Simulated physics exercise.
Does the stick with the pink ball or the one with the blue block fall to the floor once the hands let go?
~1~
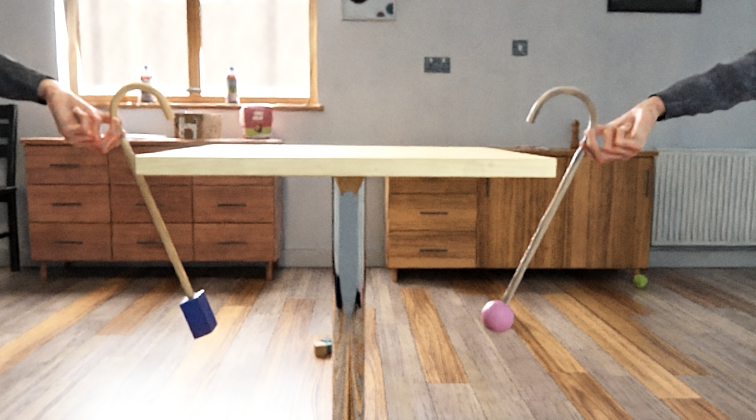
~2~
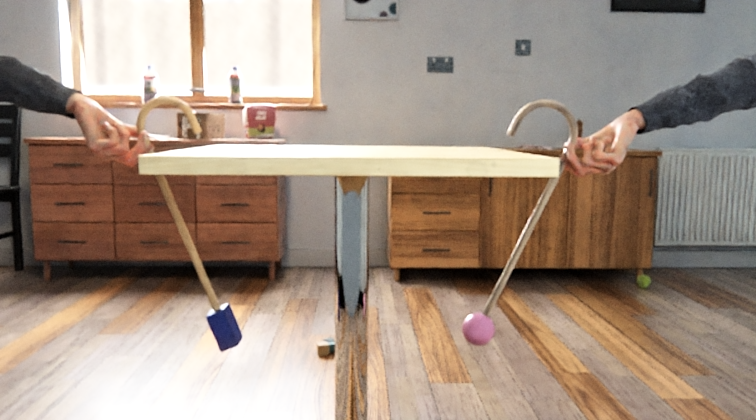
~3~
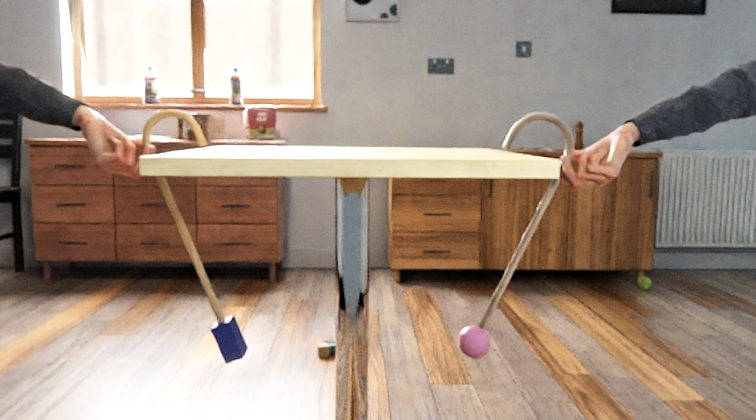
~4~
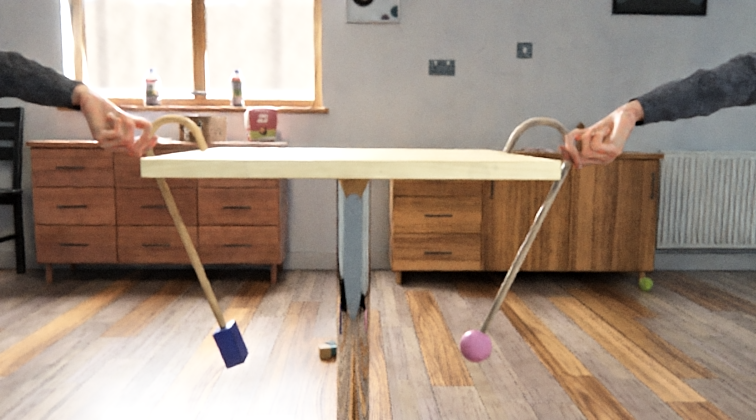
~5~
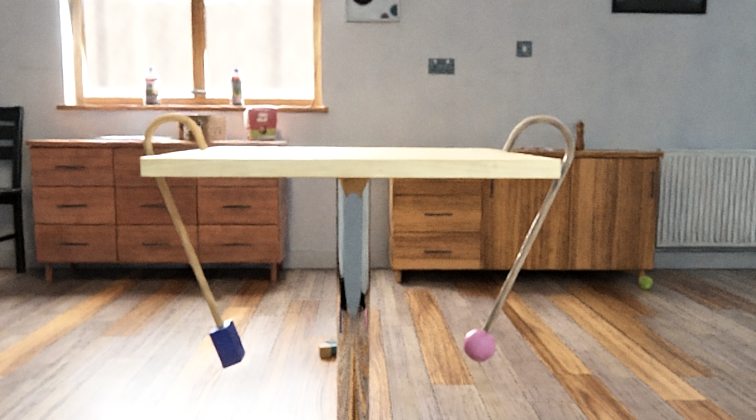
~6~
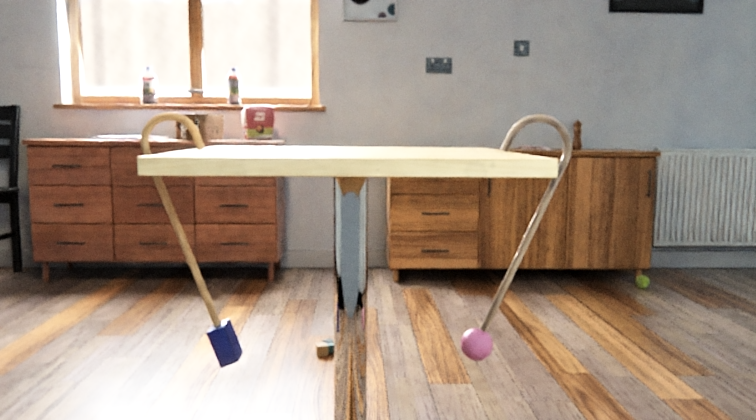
No, neither one falls. The stick with the pink ball hangs by its crook from the right end of the table, and the one with the blue block hangs from the left end.
